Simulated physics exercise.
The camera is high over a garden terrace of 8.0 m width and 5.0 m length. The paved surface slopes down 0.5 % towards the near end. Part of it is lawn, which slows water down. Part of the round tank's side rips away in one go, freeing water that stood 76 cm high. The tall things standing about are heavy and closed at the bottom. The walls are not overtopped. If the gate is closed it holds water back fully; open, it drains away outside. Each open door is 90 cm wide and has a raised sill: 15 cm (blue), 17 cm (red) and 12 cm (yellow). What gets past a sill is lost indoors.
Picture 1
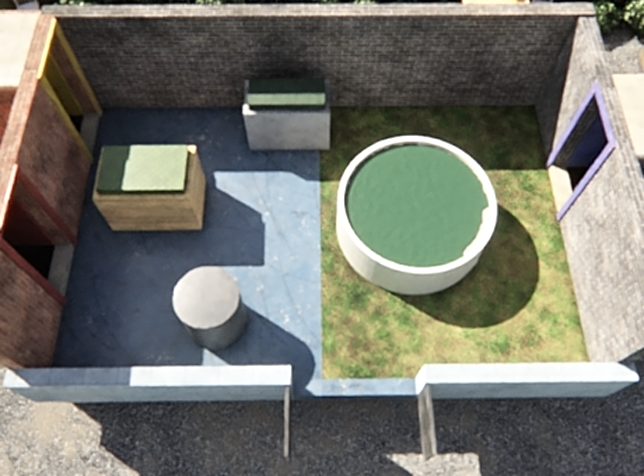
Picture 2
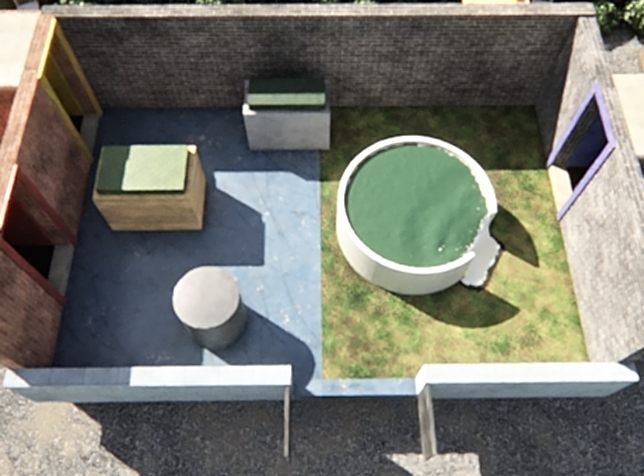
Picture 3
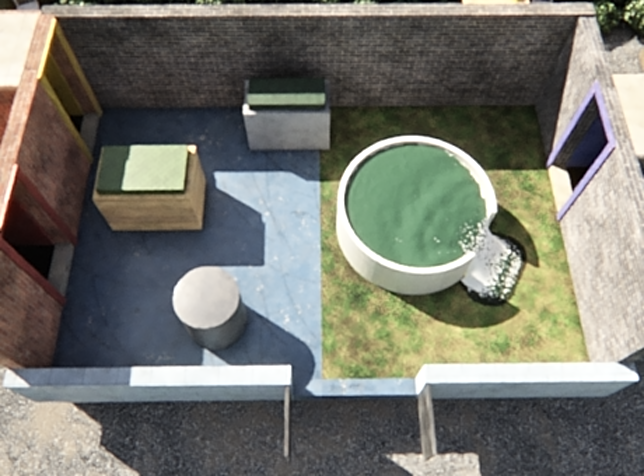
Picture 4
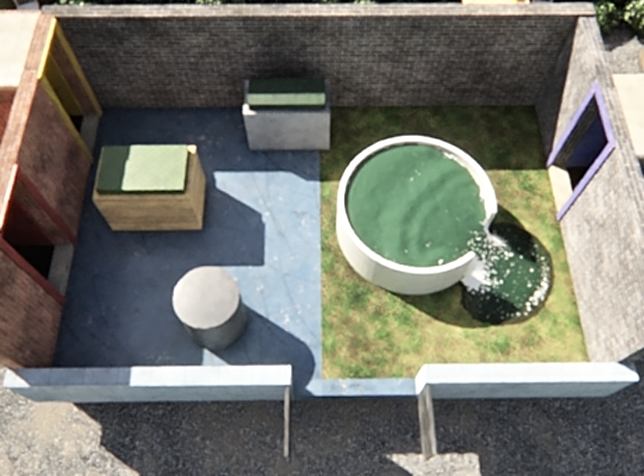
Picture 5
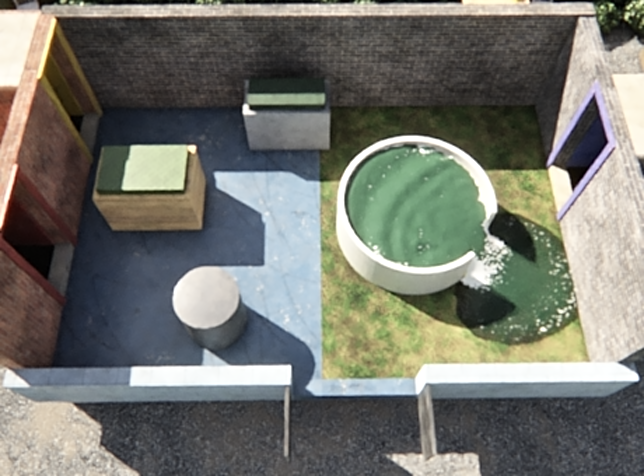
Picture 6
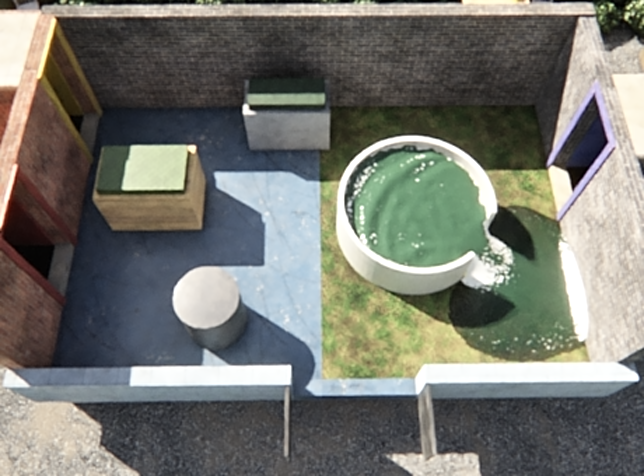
A big round white tank of green water stood on the grass until part of its right side broke open, and water gushed out, foaming and spreading across the lawn to the right-hand wall.
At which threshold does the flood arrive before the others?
The blue door.
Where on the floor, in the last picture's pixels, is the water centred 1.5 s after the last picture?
Near (456, 256).
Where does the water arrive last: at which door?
The yellow one.
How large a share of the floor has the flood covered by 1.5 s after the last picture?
Some 25 per cent of it.
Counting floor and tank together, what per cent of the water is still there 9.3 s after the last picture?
Some 90 per cent remains.
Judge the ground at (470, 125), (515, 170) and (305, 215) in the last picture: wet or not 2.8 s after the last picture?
In that order: Flooded, under water, dry.
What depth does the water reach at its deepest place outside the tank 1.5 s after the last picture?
Up to some 44 cm.
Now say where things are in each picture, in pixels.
The round tank at (416, 203) is whole and still, 76 cm deep, in the first frame.
Water pours out at (477, 250) and has run 0.5 m, to (498, 244); deepest outside 40 cm, 76 cm at the round tank's back, in the second frame.
The front is at (502, 299), 0.8 m from the gap at (476, 251); 0.7 m2 of floor is under water; 76 cm left at the back of the round tank, in the third frame.
Water pours out at (476, 251) and has run 1.2 m, to (538, 306); deepest outside 43 cm, 76 cm at the round tank's back, in the fourth frame.
The front is at (574, 309), 1.7 m from the gap at (476, 251); 2.8 m2 of floor is under water; 76 cm left at the back of the round tank, in the fifth frame.
Water pours out at (477, 250) and has run 2.0 m, to (584, 340); deepest outside 49 cm, 74 cm at the round tank's back, in the sixth frame.
A moment later water covers 15 % of the floor and is deepest (56 cm) near (592, 375); blue door reached 0.4 s after the last picture, red door not reached, yellow door not reached.
Soon after water covers 25 % of the floor and is deepest (44 cm) near (592, 375); blue door reached 0.4 s after the last picture, red door not reached, yellow door not reached.
Next water covers 40 % of the floor and is deepest (30 cm) near (563, 295); blue door reached 0.4 s after the last picture, red door not reached, yellow door not reached.
Later on water covers 70 % of the floor and is deepest (21 cm) near (568, 376); blue door reached 0.4 s after the last picture, red door not reached, yellow door not reached.
At the end water covers 95 % of the floor and is deepest (14 cm) near (568, 376); blue door reached 0.4 s after the last picture, red door reached 5.8 s after the last picture, yellow door reached 9.1 s after the last picture.
